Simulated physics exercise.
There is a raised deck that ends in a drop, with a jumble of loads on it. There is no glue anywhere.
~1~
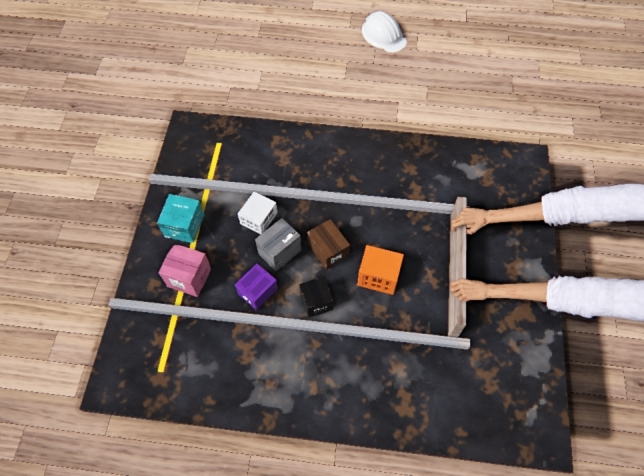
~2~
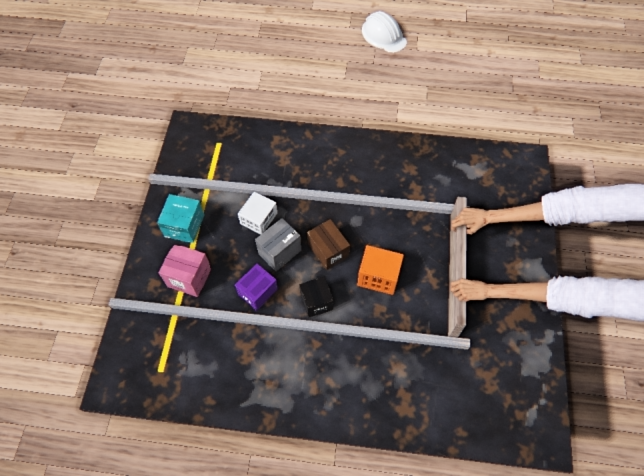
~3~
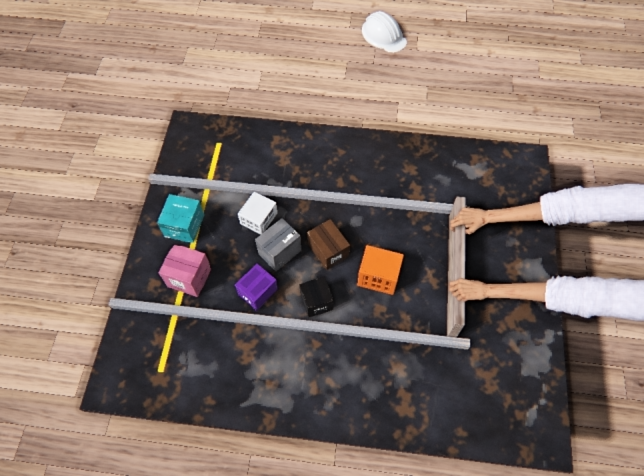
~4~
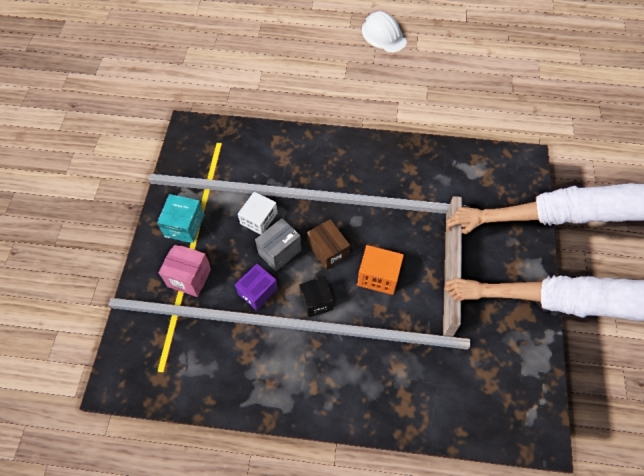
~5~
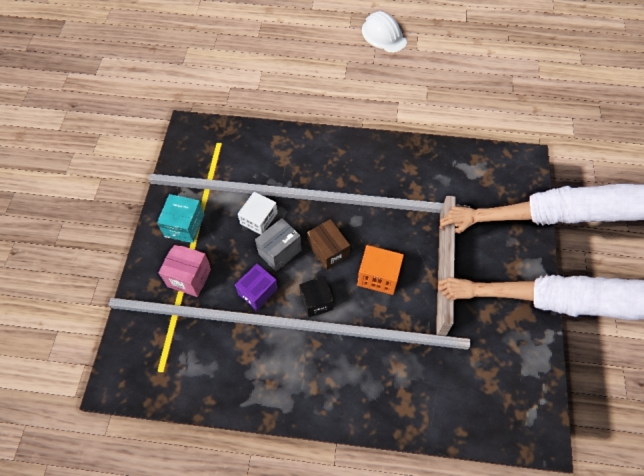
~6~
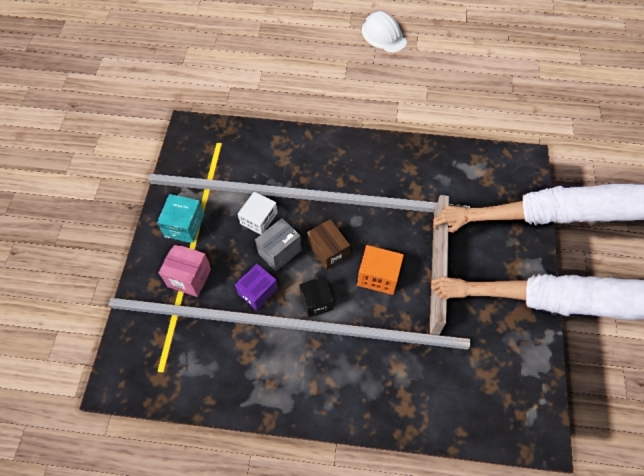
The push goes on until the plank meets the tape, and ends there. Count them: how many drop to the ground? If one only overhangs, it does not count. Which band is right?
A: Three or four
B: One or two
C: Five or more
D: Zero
The answer is B.
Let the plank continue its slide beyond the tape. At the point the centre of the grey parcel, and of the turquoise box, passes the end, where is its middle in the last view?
(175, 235) and (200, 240), more or less.
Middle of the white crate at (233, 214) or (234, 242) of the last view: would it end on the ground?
Taking the two places in order, it is safe and then ends up down.
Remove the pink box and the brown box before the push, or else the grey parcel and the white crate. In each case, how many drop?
The count is 0 in one try and 1 in the other, in that order.
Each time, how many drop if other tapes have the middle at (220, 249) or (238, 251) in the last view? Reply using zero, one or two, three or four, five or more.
Taking the places in turn, I'd pick none at all and then none.
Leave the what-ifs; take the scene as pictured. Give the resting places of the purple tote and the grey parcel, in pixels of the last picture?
The purple tote comes to rest at (140, 277), and the grey parcel comes to rest at (146, 225).
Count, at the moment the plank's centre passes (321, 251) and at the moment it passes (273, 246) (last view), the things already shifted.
4, then 6.
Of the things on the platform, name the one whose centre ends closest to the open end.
That would be the grey parcel.
Soon after, none off yet; turquoise box at rest near (182, 219); pink box at rest near (186, 271); white crate at rest near (258, 213).
At rest, the number that fall off is one or two; fallen, pink box and turquoise box.
